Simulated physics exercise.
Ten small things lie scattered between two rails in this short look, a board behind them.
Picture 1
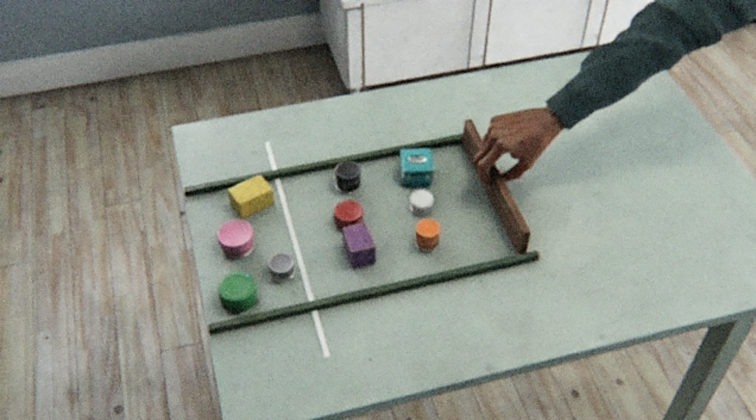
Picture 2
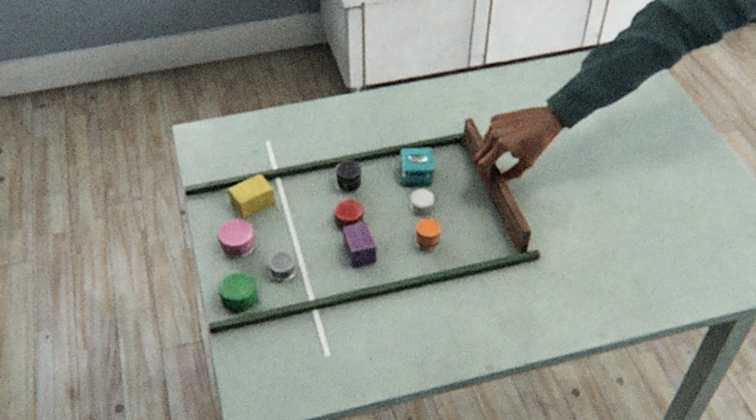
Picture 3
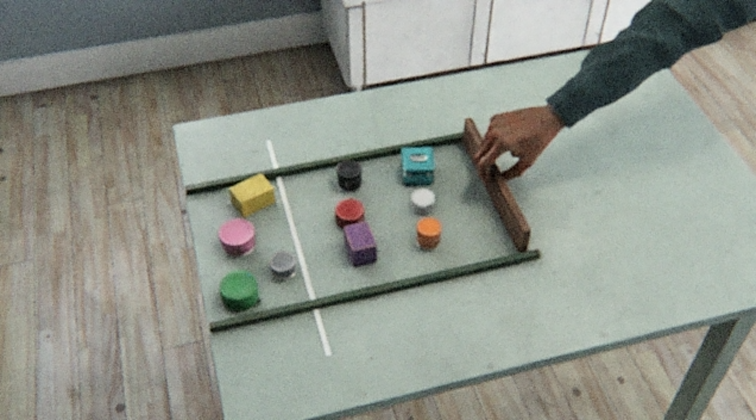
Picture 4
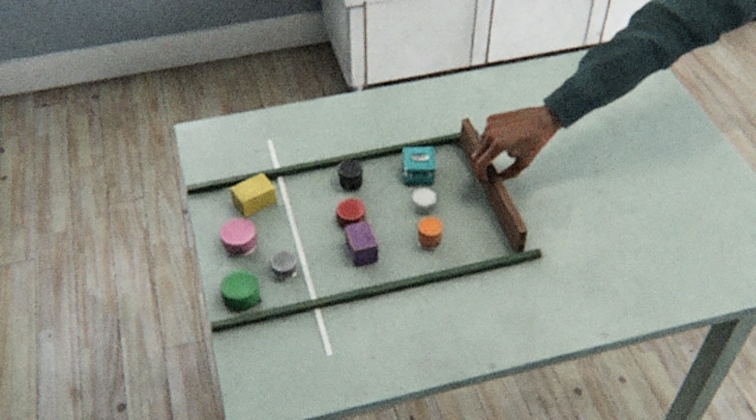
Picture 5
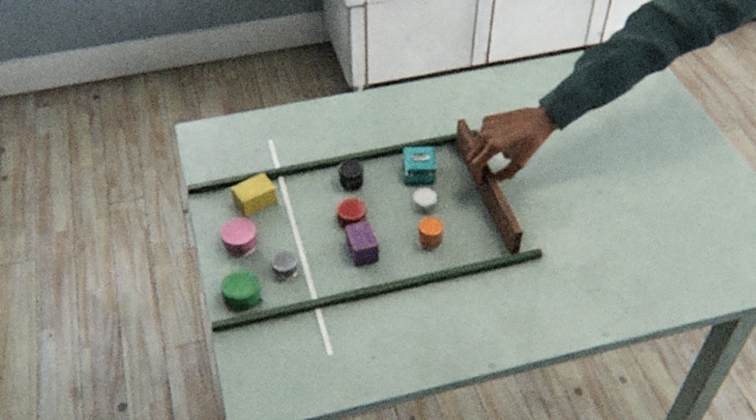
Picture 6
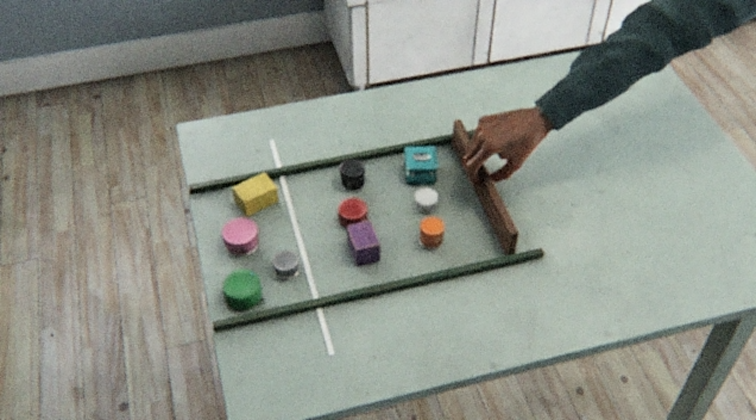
On a pale green table, a hand slides a brown board slightly left between two rails.
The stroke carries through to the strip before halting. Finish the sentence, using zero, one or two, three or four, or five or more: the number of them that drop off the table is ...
The number that drop off the table is zero.
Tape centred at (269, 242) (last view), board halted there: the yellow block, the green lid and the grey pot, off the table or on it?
Yellow block goes off, green lid stays put, grey pot stays put.
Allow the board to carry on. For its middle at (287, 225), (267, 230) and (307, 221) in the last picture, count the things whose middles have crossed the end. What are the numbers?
Middles past end - pos 1: 0, pos 2: 1, pos 3: 0.
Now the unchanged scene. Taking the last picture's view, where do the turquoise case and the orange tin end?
Final positions: Near (273, 196); near (296, 269).
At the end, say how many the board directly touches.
Counting them up gives 4.
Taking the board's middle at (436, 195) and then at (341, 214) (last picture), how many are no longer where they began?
Counts: 2, 7.
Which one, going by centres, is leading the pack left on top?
Yellow block ends nearest.
Soon after, none off yet; green lid at rest near (242, 289); pink tin at rest near (241, 237); yellow block at rest near (256, 194).
In the end, the number that fall off is zero.
